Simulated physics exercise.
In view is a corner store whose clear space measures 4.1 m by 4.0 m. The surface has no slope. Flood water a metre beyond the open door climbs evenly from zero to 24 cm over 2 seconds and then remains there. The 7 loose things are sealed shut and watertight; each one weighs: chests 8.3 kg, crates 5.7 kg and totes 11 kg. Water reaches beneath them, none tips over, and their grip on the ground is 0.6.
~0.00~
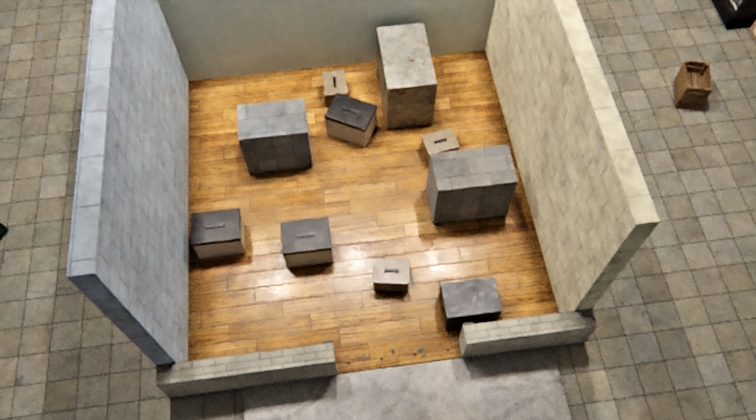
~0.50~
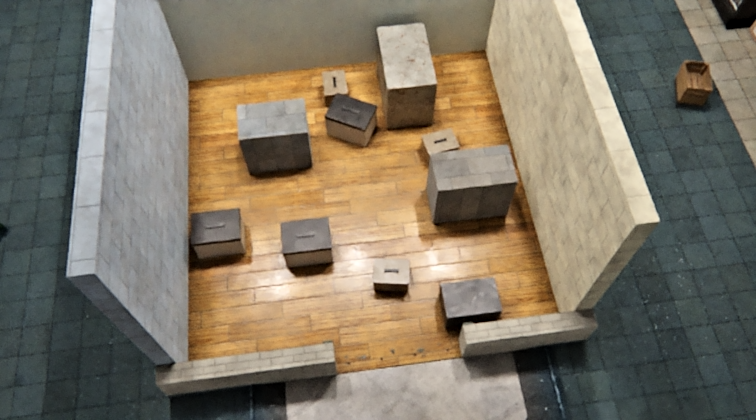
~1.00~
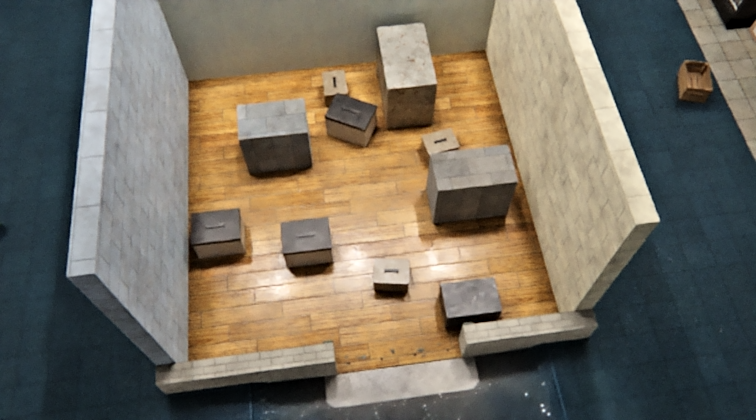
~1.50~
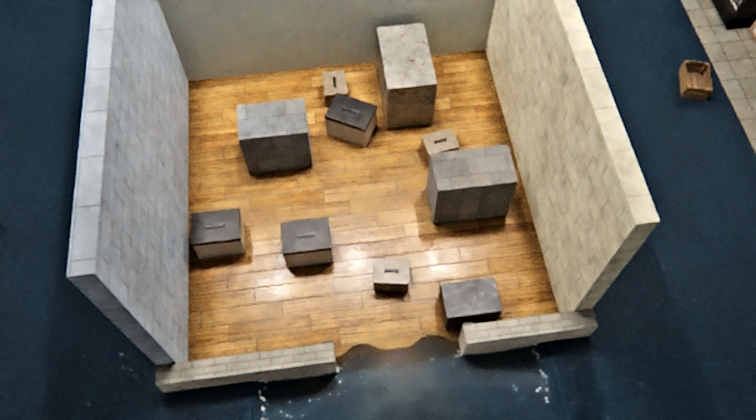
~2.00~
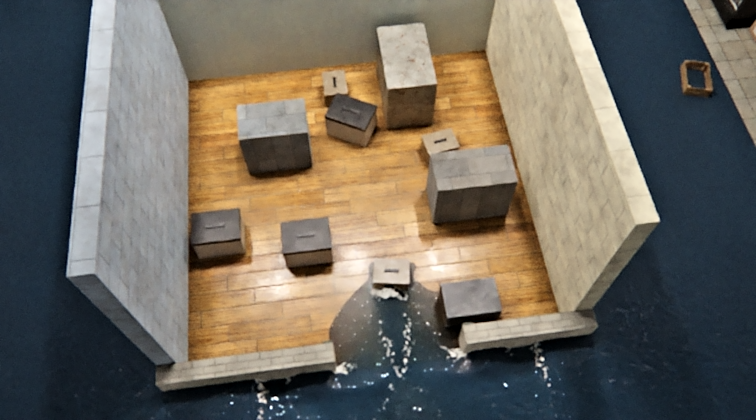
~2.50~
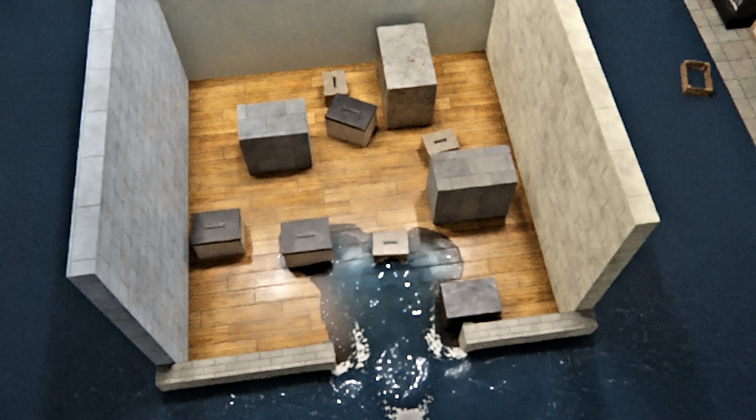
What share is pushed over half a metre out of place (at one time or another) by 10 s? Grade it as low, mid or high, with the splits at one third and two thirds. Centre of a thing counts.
Grade: High, two thirds or more.
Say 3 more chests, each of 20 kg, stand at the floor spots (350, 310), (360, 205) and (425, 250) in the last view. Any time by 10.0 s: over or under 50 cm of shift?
Above the limit, then above the limit, then inside the limit.
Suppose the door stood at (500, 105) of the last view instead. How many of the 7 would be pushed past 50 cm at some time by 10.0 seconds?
So the tally would be 5.
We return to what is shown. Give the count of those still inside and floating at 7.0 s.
6 of them.
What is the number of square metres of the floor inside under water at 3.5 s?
Some 7.5 m2 of it.
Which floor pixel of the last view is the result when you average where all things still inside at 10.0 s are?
They average out to somewhere around (336, 162).
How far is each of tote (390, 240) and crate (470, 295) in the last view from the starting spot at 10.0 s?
Net displacement, in order: 300 cm; 40 cm.
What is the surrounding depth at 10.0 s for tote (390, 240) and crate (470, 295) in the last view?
19 and 8 cm.
After 3.5 s 2 of 7 are over 50 cm from their spots; 0 afloat.
After 4.5 s 2 of 7 are over 50 cm from their spots; 3 afloat.
After 7.0 s 4 of 7 are over 50 cm from their spots; 6 afloat.
After 10.0 s 5 of 7 are over 50 cm from their spots, and 6 have been at some point; 7 afloat.
